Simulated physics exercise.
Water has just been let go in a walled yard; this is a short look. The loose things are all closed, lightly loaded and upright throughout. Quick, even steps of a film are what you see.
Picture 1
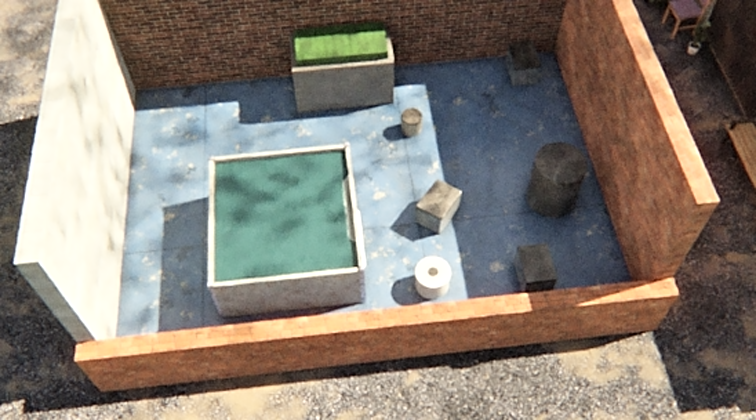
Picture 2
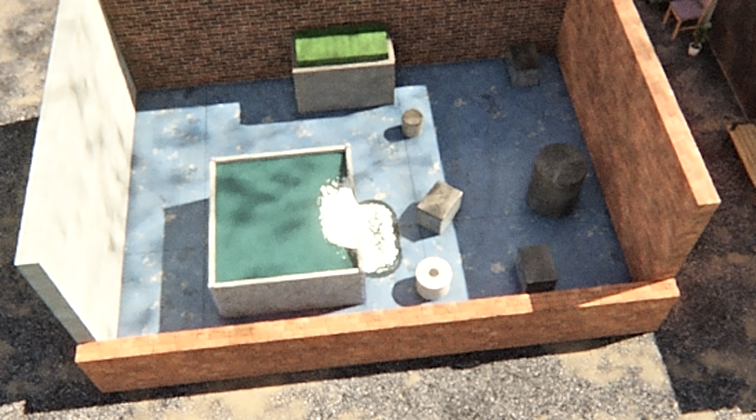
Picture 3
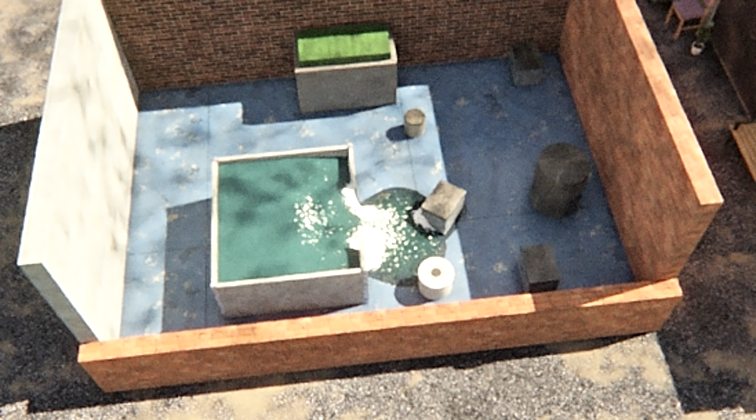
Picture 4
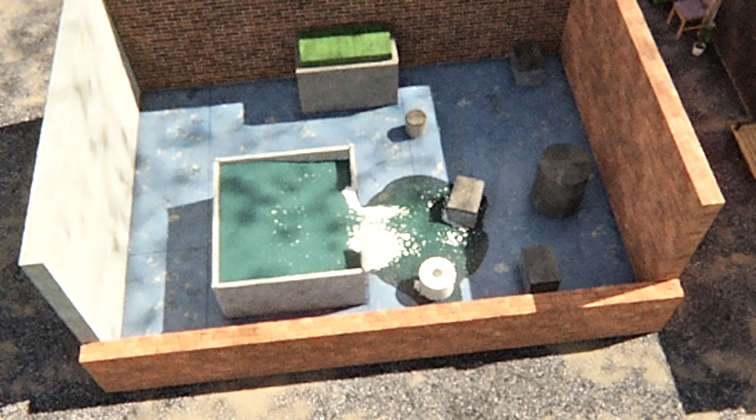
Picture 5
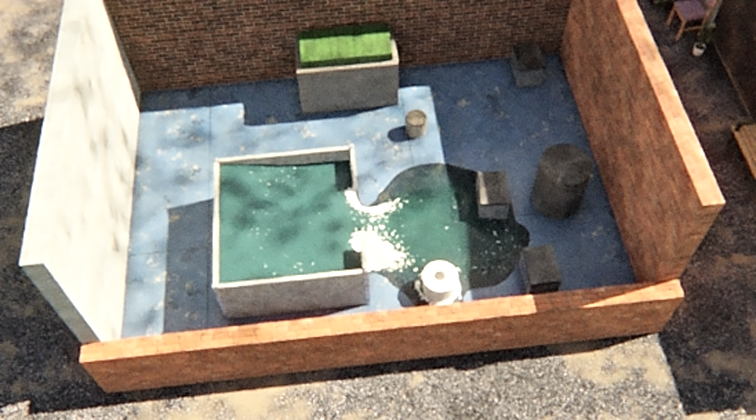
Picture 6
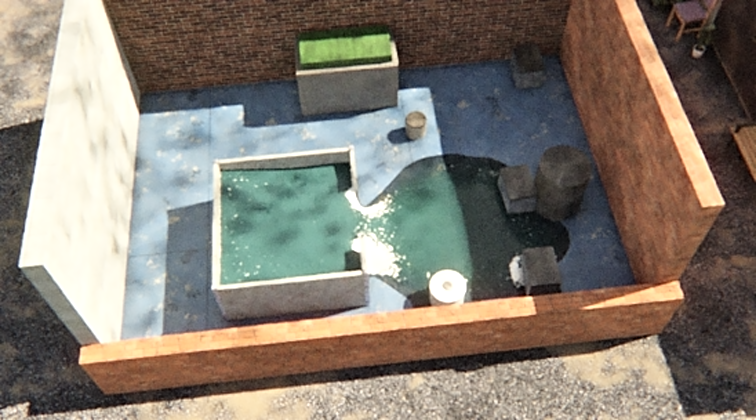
In this clip, green water bursts through the right side of a square tank in a walled yard and spreads rightward across the blue floor, carrying a grey chest toward a dark cylinder, before a white tub shifts slightly.
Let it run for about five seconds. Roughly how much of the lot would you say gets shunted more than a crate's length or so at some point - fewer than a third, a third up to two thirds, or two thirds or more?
High band.
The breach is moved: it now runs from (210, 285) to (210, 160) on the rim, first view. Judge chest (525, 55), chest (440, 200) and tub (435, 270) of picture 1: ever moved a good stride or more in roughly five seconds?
Results in order: Stayed within it / stayed within it / moved that far.
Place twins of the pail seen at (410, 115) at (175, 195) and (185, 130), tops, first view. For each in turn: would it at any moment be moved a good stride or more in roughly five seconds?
I'd say never got there for the first, then never got there for the second.
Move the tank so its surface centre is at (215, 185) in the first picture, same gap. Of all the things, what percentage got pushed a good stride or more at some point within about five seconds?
About 100 in a hundred.
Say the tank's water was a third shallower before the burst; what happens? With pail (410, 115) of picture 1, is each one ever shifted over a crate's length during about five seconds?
Regarding the one you named: Never got there.
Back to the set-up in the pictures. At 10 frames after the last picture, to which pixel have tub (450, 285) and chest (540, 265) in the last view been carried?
Roughly (586, 269) for the first, roughly (629, 255) for the second.
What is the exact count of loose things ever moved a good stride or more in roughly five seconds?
I get 5.
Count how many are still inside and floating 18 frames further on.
I make it 4.
A moment on, 2 of 5 are well off their spots; 2 afloat.
Next, 3 of 5 are well off their spots; 4 afloat.
Later, 4 of 5 are well off their spots; 4 afloat.
In the end, 5 of 5 are well off their spots, and 5 have been at some point; 5 afloat.
